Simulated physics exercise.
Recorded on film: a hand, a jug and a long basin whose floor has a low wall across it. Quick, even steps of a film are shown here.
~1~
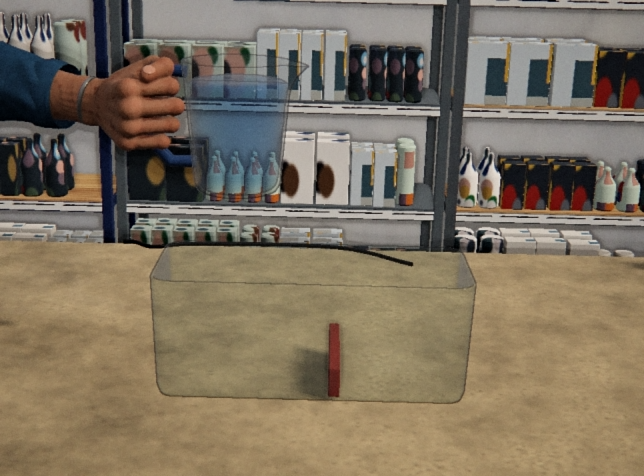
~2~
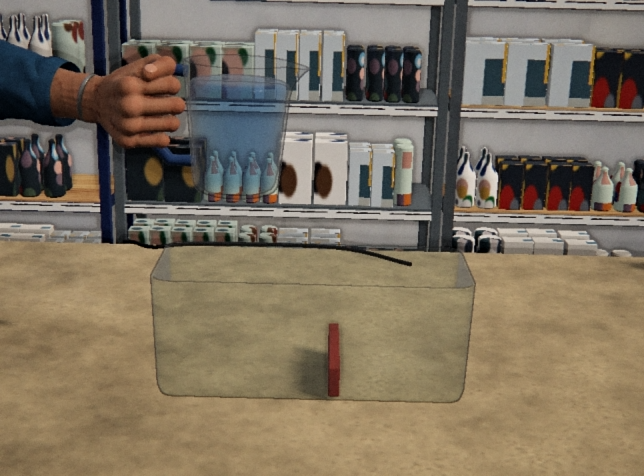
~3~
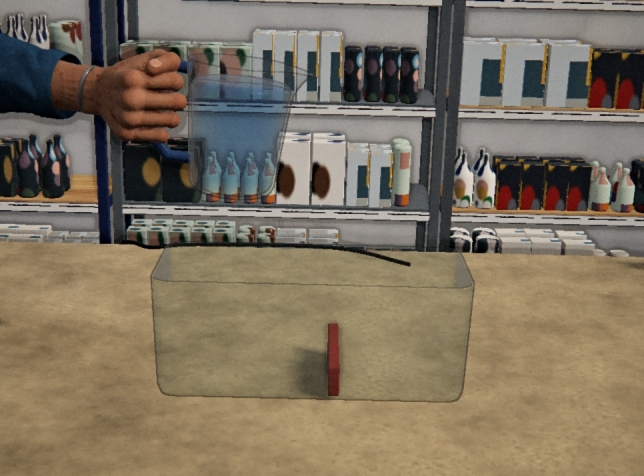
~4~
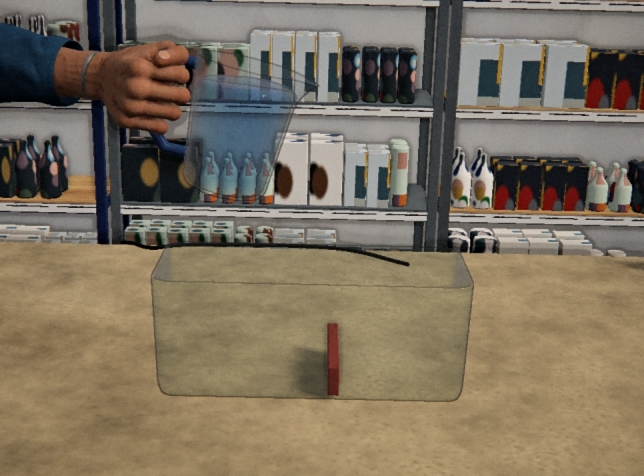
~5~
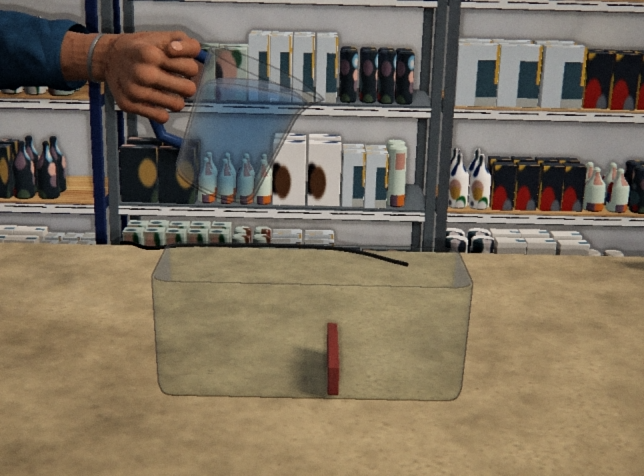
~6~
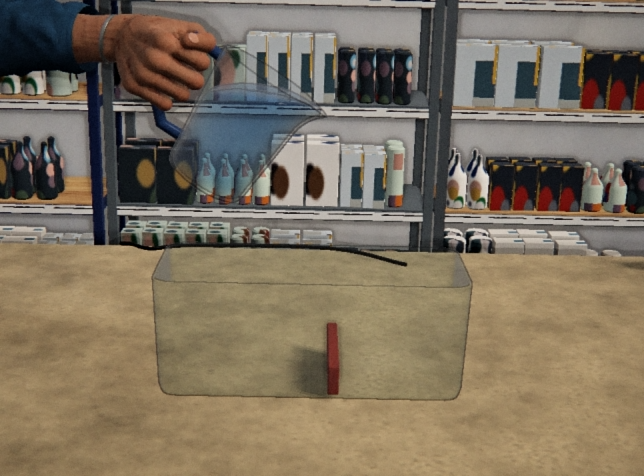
In a shop, a hand held a clear jug of bluish liquid above a long see-through basin with a low red wall inside, then steadily tilted the jug over to the right.
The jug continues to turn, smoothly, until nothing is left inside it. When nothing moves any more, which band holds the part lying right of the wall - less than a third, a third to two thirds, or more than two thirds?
Exceeds two thirds.
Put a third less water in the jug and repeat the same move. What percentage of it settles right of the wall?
Close to 90 per cent, more or less.
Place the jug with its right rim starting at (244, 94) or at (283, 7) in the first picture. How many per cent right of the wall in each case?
You'd get around 20 per cent and then around 80 per cent.
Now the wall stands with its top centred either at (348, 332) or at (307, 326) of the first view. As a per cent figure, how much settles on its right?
It would come to roughly 90 per cent the first time and roughly 95 per cent the second.
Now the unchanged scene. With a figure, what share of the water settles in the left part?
I'd say close to 20 per cent.
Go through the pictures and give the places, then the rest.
The first picture shows tilt 0°; pouring edge (309, 65); surface from (188, 80) to (291, 83); the long basin's rim runs from (159, 261) to (468, 269); the wall's top is at (334, 346).
The second picture shows tilt 1°; pouring edge (310, 67); surface from (190, 80) to (291, 84).
The third picture shows tilt 6°; pouring edge (314, 74); surface from (192, 78) to (293, 87).
The fourth picture shows tilt 13°; pouring edge (319, 84); surface from (198, 79) to (299, 92).
The fifth picture shows tilt 22°; pouring edge (325, 98); surface from (199, 90) to (307, 97).
The sixth picture shows tilt 32°; pouring edge (328, 115); surface from (193, 111) to (317, 103).
A moment on, the jug is tipped on its side and 60 per cent is still to pour, 0 is left of the wall and 13 right of it.
Next, the jug is tipped on its side and 22 per cent is still to pour, 3 is left of the wall and 55 right of it.
Then the jug is tipped on its side and 5 per cent is still to pour, 8 is left of the wall and 78 right of it.
Later the jug is tipped on its side and 1 per cent is still to pour, 12 is left of the wall and 83 right of it.
Finally, 20 per cent lies left of the wall, 77 right of it and 3 outside.
